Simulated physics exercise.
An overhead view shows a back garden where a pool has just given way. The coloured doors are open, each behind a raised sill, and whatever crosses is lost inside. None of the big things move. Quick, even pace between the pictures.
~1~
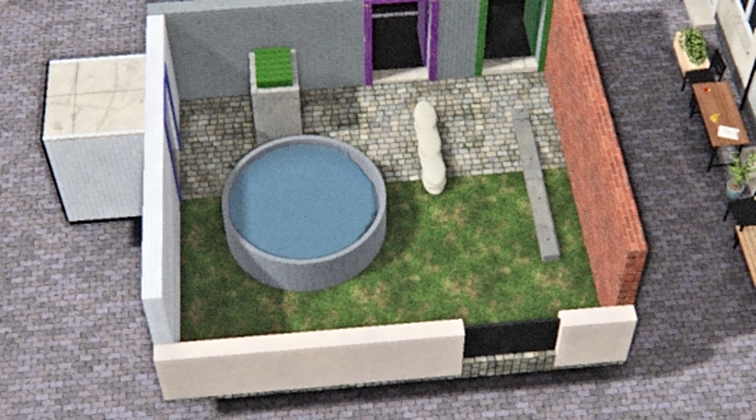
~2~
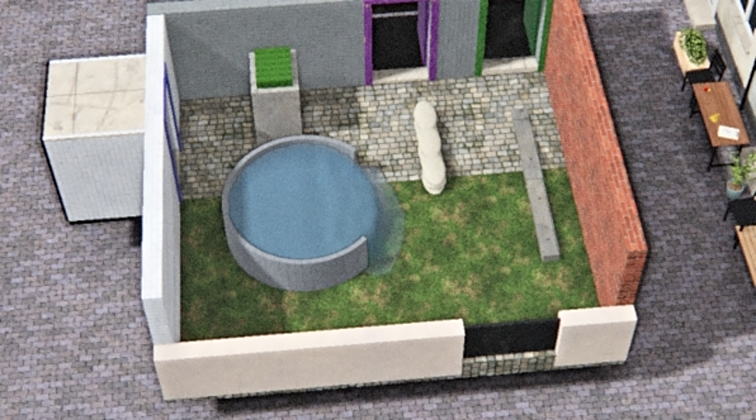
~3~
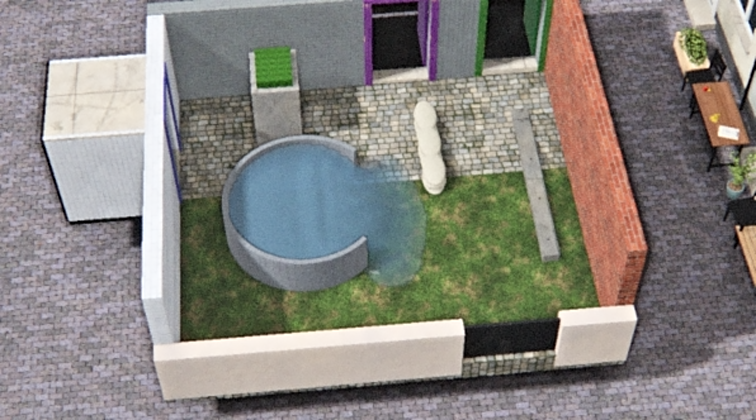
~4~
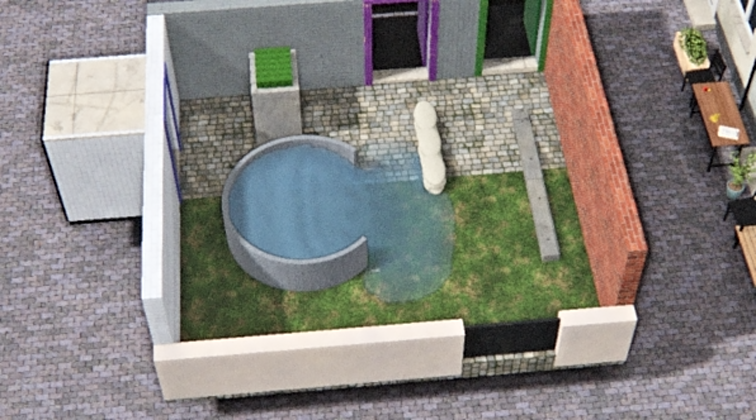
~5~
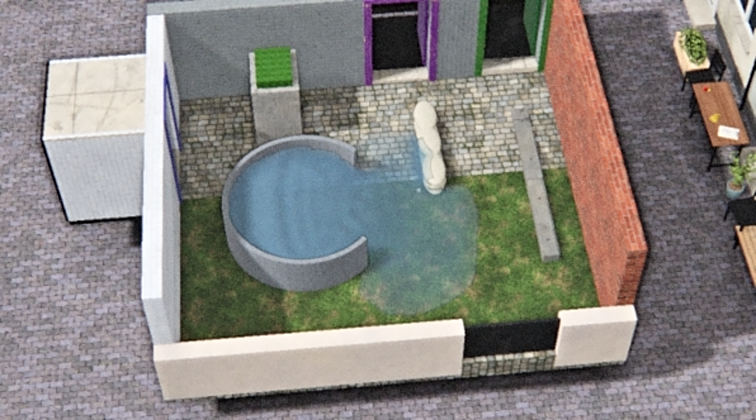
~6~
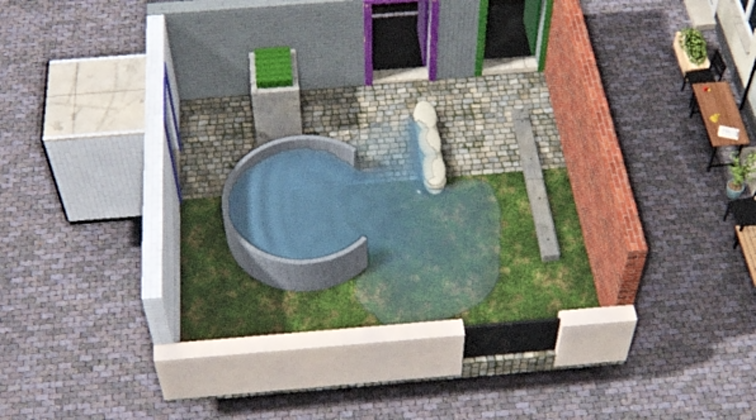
In a walled back garden, a round pool's right side opens and water spreads across the grass and paving, around a pale sculpture.
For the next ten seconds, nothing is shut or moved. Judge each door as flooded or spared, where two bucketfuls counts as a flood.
The blue door is spared, the green door is spared, the purple door is flooded.
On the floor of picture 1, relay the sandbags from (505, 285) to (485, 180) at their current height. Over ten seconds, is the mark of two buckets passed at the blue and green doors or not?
Looks like the blue door stays short and the green door gets too much.
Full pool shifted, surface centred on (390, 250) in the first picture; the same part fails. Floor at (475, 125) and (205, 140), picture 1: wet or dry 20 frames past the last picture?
Note - point 1 drenched; point 2 still bare.
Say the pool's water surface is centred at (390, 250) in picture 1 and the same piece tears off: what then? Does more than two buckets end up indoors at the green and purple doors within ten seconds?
I'd say green crosses the threshold and purple crosses the threshold.
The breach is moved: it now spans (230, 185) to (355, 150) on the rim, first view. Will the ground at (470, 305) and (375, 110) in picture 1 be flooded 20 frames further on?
Untouched; soaked.
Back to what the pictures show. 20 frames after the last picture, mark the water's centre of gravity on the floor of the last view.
Somewhere near (418, 227).
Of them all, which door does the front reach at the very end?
I'd go with the blue door.
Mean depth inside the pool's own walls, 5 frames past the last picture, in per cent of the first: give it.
It works out to roughly 58 percent.
A moment on, water covers 35 % of the floor; the blue door not reached, the green door not reached, the purple door under two buckets in.
Next, water covers 55 % of the floor; the blue door not reached, the green door not reached, the purple door over two buckets in.
Then, water covers 65 % of the floor; the blue door not reached, the green door wet at the sill, nothing in, the purple door far over two buckets in.
Later, water covers 90 % of the floor; the blue door wet at the sill, nothing in, the green door wet at the sill, nothing in, the purple door far over two buckets in.
In the end, water covers 90 % of the floor; the blue door wet at the sill, nothing in, the green door under two buckets in, the purple door far over two buckets in.
